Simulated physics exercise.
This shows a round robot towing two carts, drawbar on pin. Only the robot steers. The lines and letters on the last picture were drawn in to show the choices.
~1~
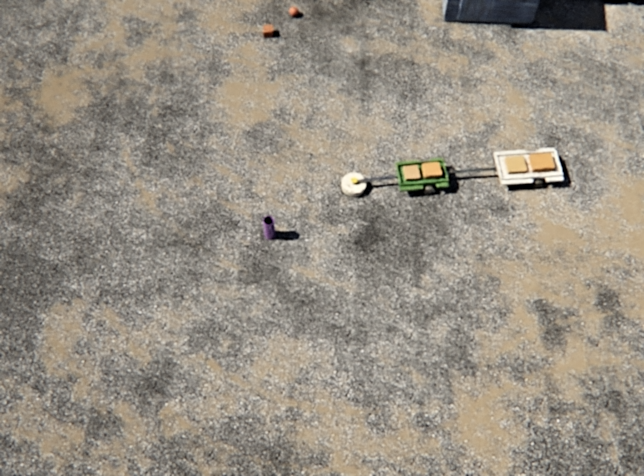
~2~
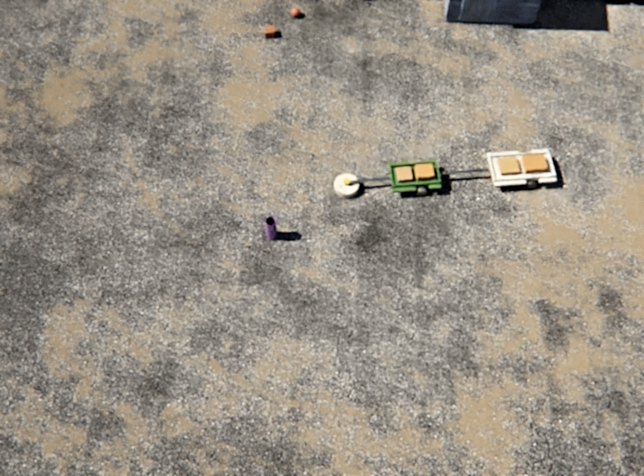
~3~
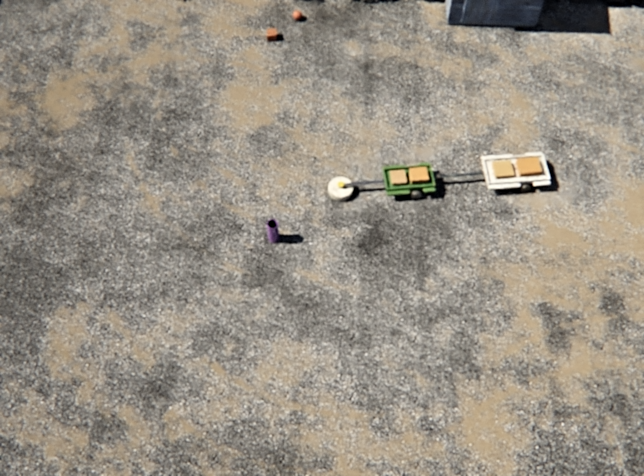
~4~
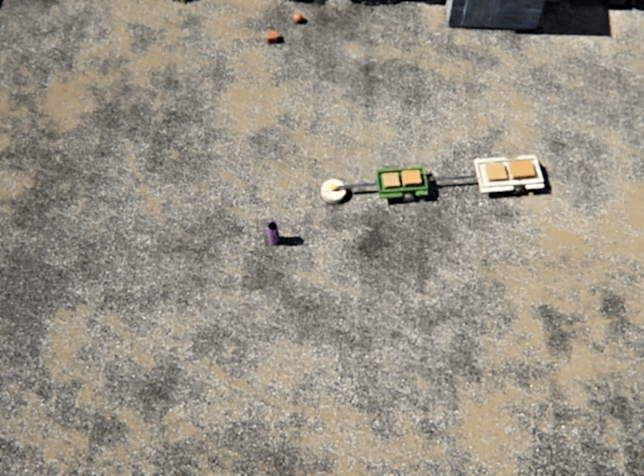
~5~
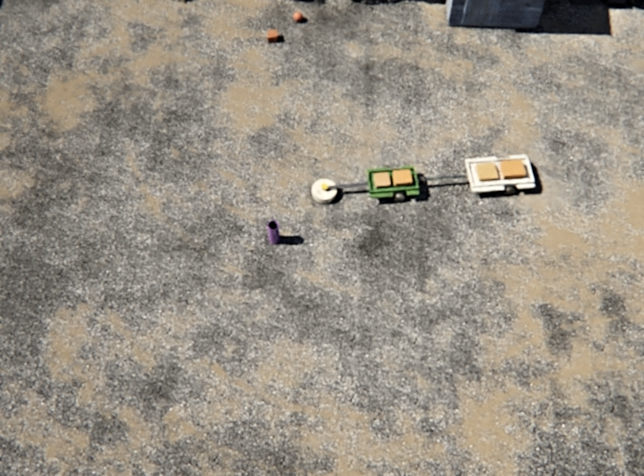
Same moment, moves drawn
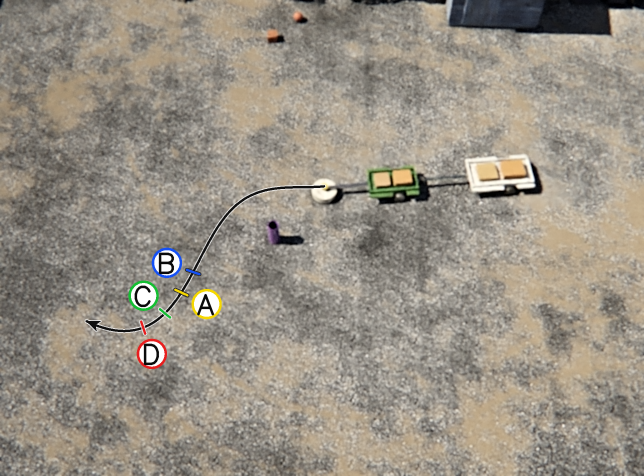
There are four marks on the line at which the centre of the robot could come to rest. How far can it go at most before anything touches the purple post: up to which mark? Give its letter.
Mark C.
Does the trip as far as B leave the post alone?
Yes.
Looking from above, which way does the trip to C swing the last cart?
Anticlockwise.
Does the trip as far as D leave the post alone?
No.
On the marked copy, A at (181, 293); B at (193, 272); C at (165, 313); D at (143, 328); the route from (324, 186) via (204, 252) to (87, 321).
With C. Early on, robot (248, 201), last cart (424, 178).
Further on, robot (203, 259), last cart (359, 184).
At the end, robot (166, 316), last cart (306, 203); nothing has been touched.
As for the rest, A is safe but short; B is safe but short; D is too far, the post has been hit.
